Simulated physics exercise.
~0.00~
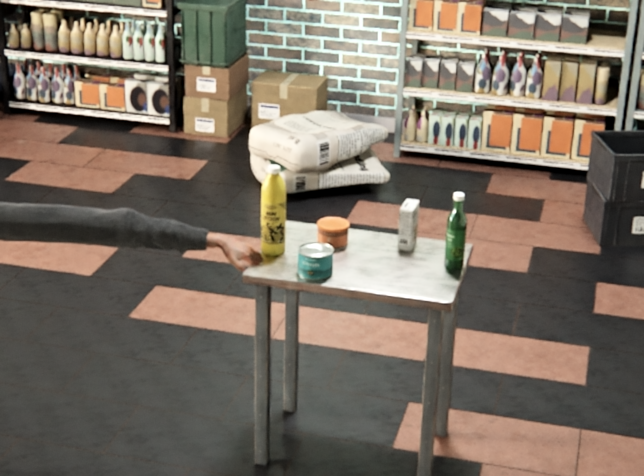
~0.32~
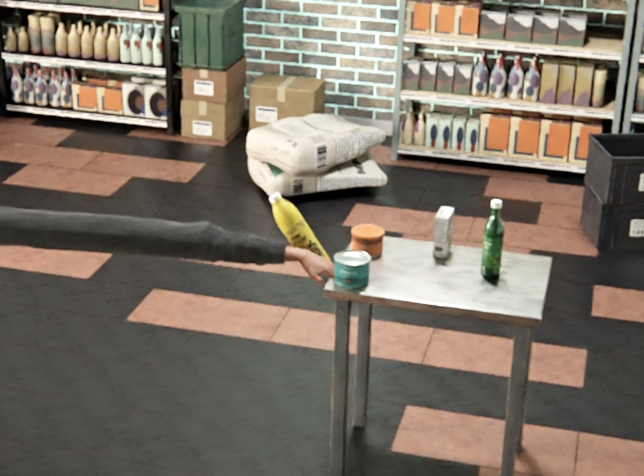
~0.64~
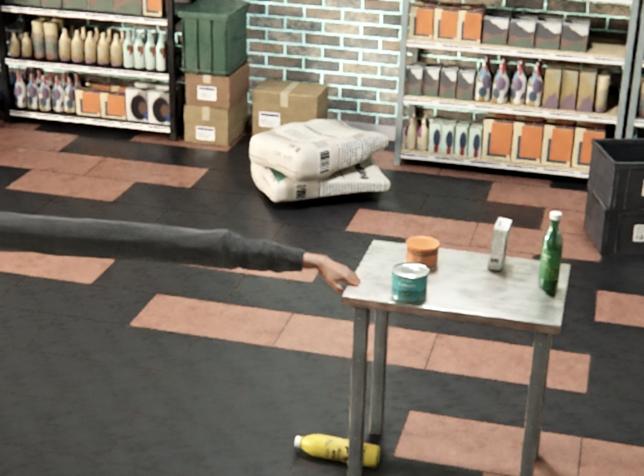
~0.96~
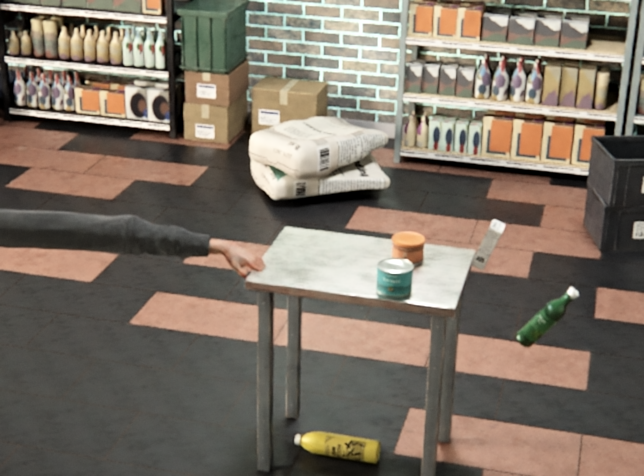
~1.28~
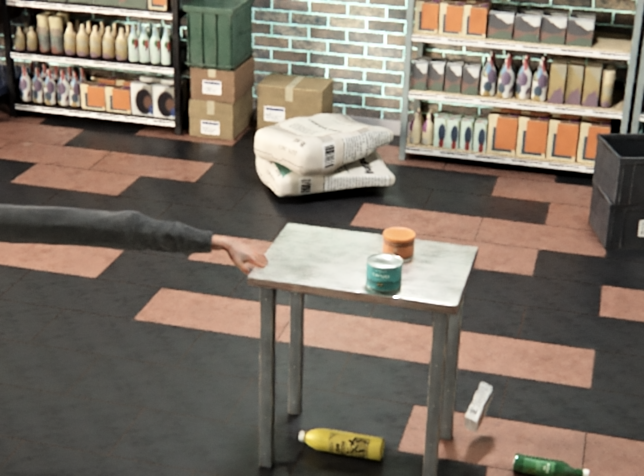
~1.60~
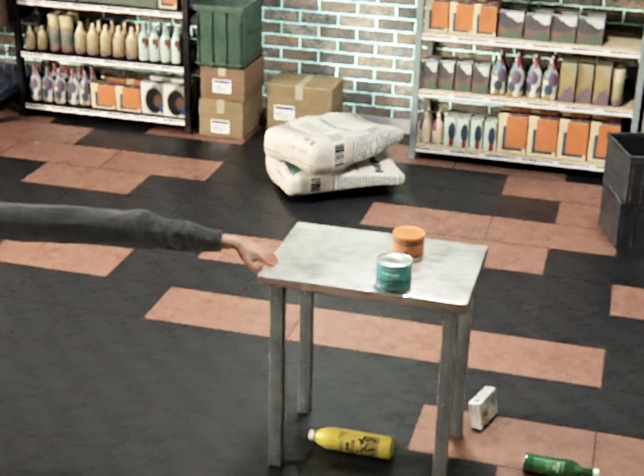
Hand shoving a small table right and then back left in a shop, yellow bottle, green bottle and white packet falling to the floor.
